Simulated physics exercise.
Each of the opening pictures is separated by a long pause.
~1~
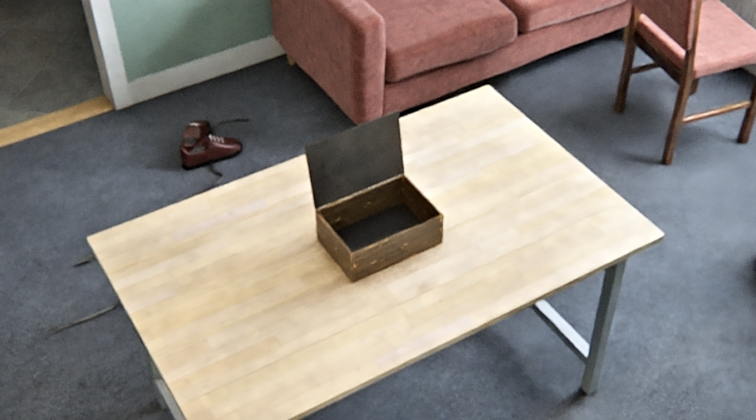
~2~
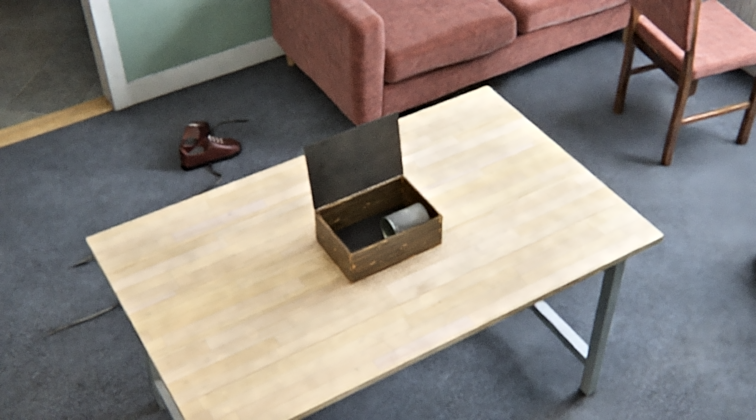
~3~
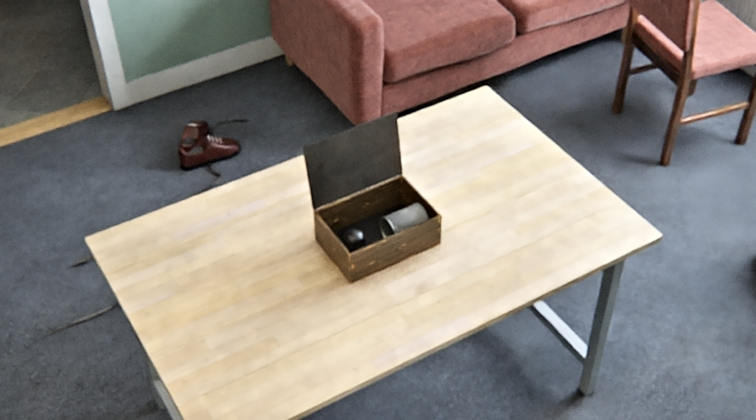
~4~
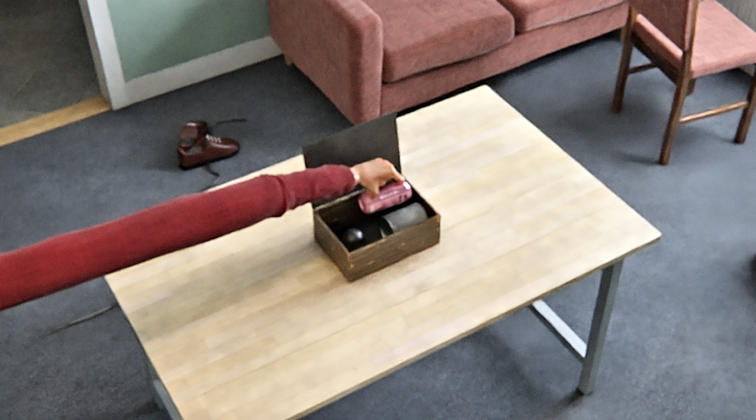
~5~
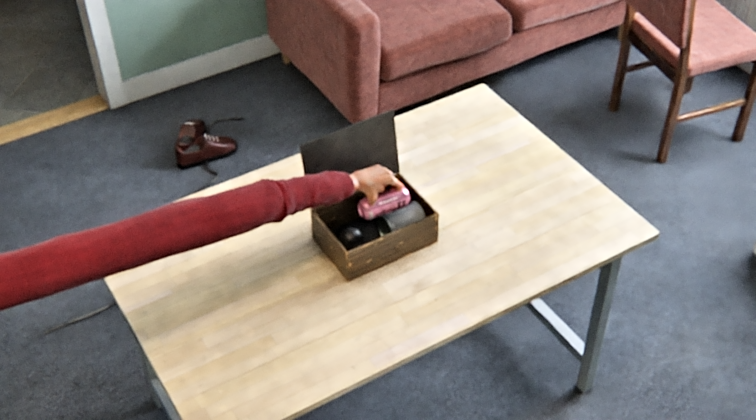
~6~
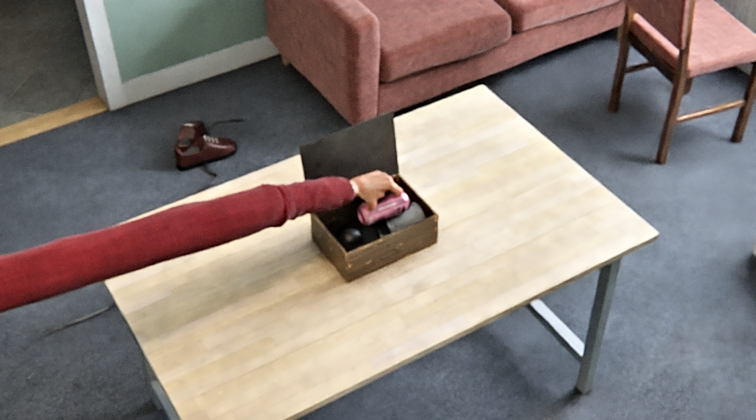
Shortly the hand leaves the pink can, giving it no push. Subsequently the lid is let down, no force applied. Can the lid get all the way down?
Yes, it goes all the way down.
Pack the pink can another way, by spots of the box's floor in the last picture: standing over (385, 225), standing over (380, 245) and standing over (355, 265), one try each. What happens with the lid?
Okay, so first it doesn't close, then it closes properly, and last it doesn't close.
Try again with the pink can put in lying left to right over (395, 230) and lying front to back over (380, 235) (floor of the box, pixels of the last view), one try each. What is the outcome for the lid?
First time it drops into place, and next time it won't go down.
Then, 0.60 s later than the last frame, pink can moved well along near (377, 212); black ball moved a little.
Then, 1.50 s later than the last frame, lid 69° above the rim; pink can moved well along near (377, 212); black ball moved a little.
Then, 1.90 s later than the last frame, lid 15° above the rim; pink can moved well along near (377, 212); black ball moved a little.
When it is over, lid shut; moved from the start, pink can; the other 2 as before. End places, in pixels of the last picture, pink can near (377, 212).
